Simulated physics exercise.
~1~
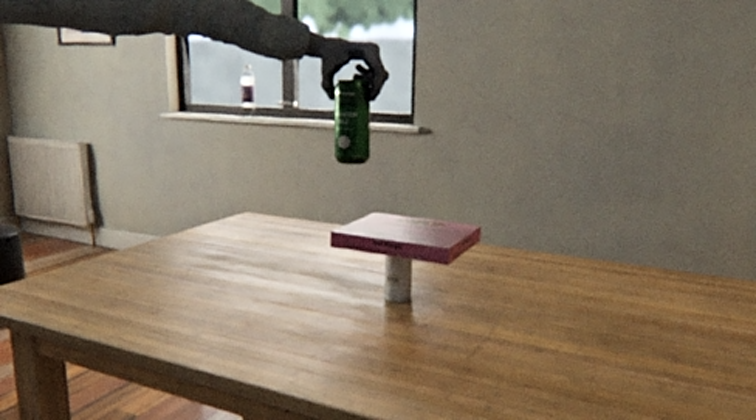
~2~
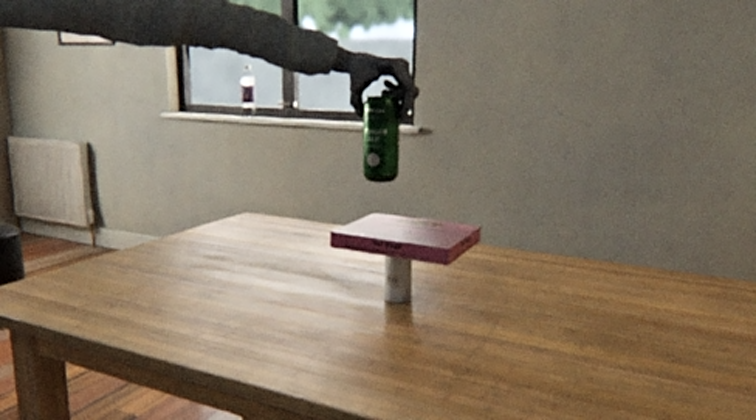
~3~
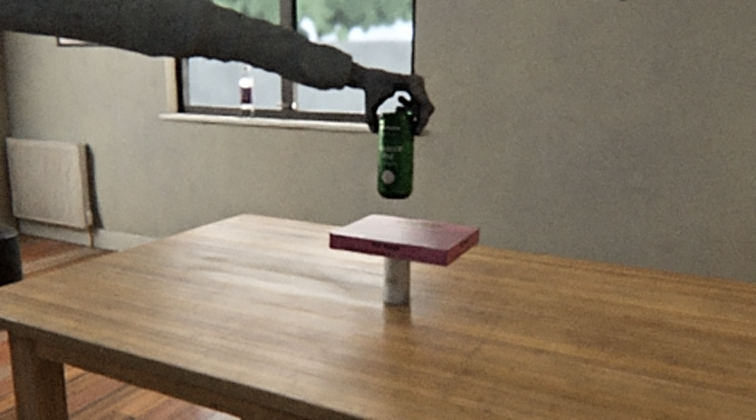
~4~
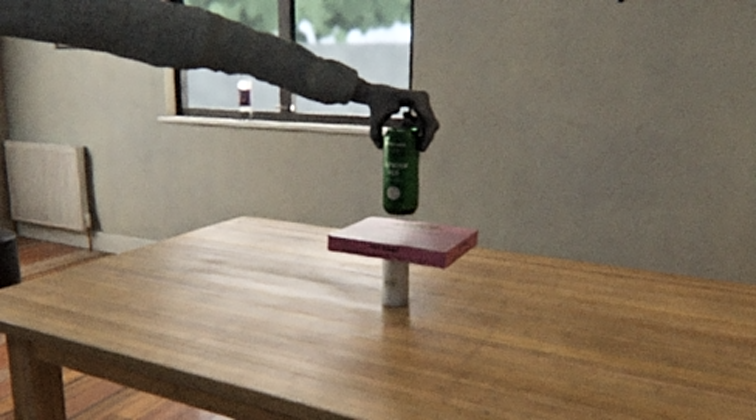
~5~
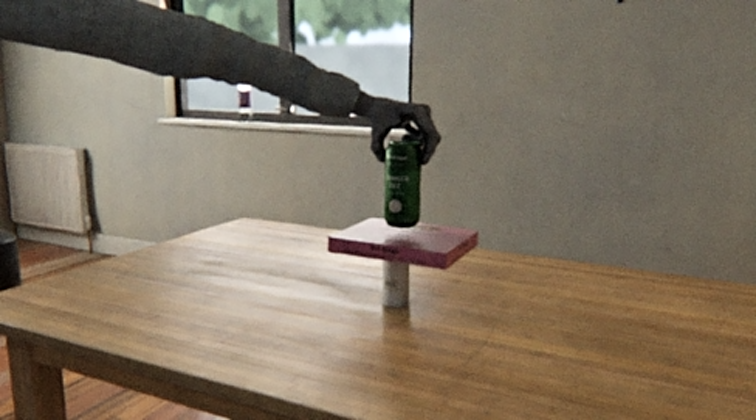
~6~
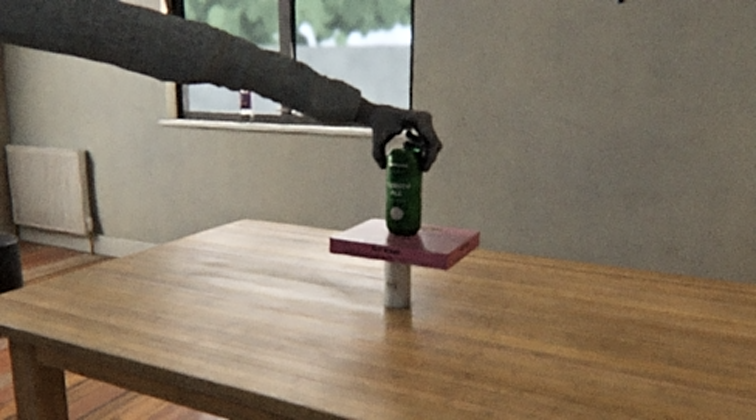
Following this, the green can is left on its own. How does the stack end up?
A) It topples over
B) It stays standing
The answer is B.
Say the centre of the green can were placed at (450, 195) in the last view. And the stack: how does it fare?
Then it gives way.
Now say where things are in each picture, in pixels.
In the first frame, still above its spot; green can (352, 122); white shaker (398, 271).
In the second frame, still above its spot; green can (381, 139); white shaker (398, 271).
In the third frame, still above its spot; green can (396, 156); white shaker (397, 272).
In the fourth frame, still above its spot; green can (401, 171); white shaker (396, 274).
In the fifth frame, still above its spot; green can (403, 185); white shaker (396, 276).
In the sixth frame, in place under the hand; green can (404, 192); white shaker (398, 276).
Then, 0.70 s on from there, no change.
Then, 1.70 s on from there, green can resting near (404, 192).
In the end, all 3 unmoved. At the end, from the last picture's camera, green can near (404, 192). The stack keeps its balance.
